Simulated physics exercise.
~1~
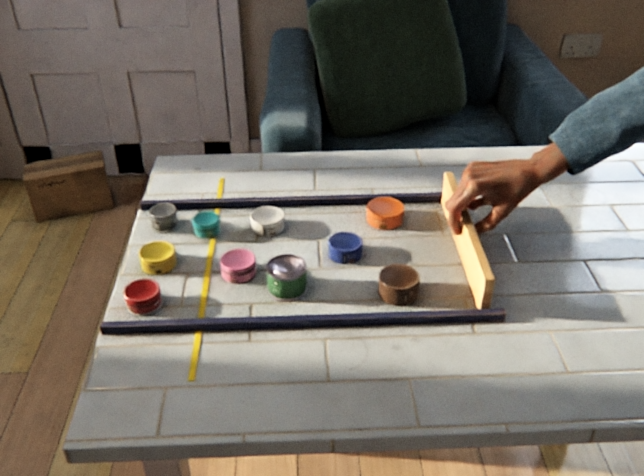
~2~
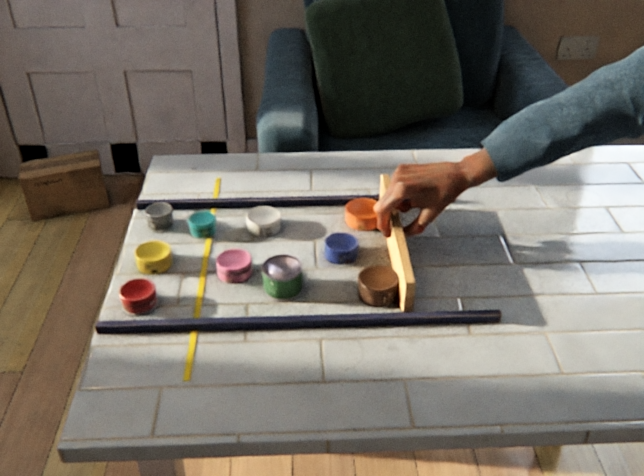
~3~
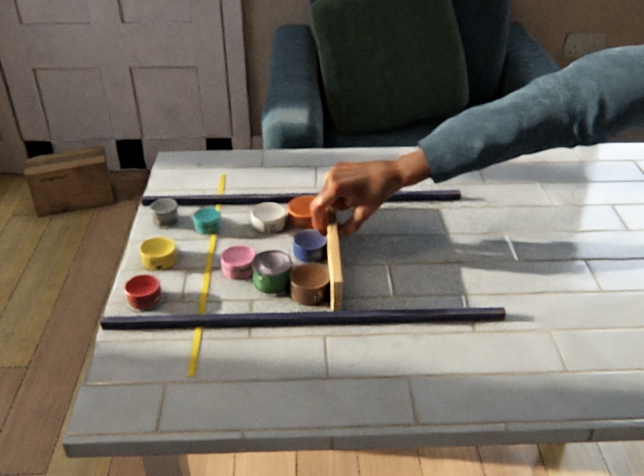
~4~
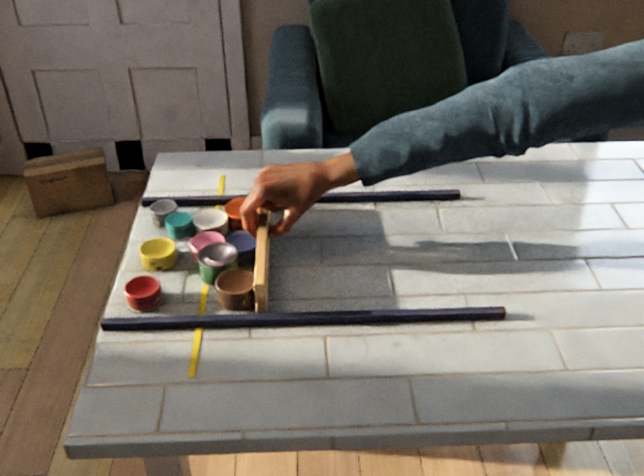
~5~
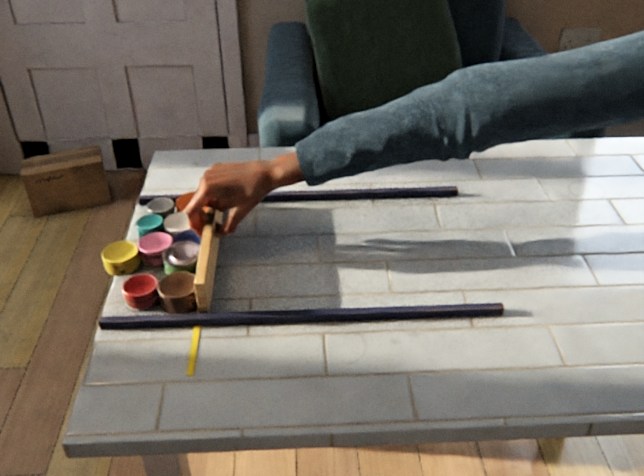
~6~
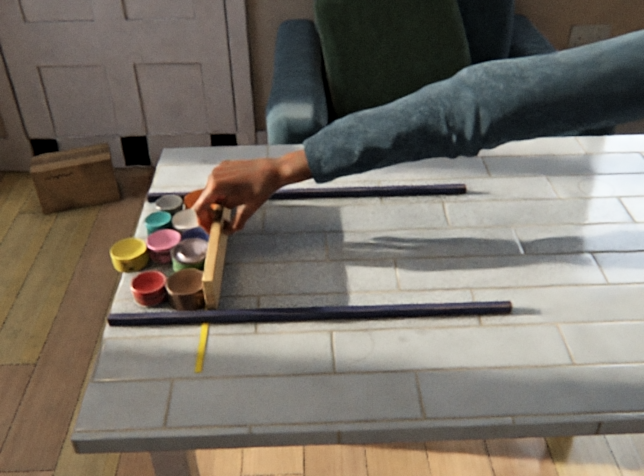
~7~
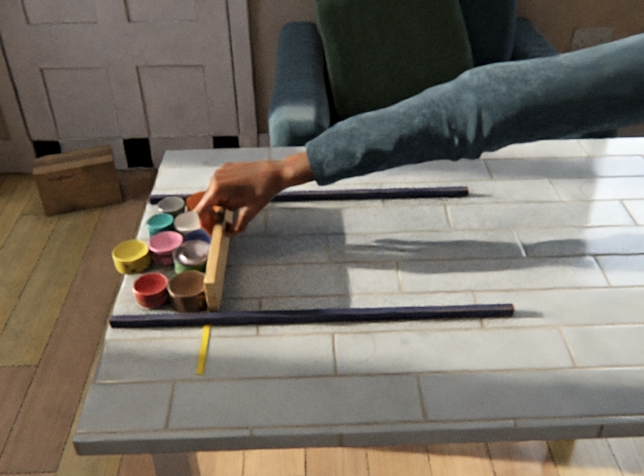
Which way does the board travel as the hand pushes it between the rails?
The board moves to the left, pushing the small pots along ahead of it.
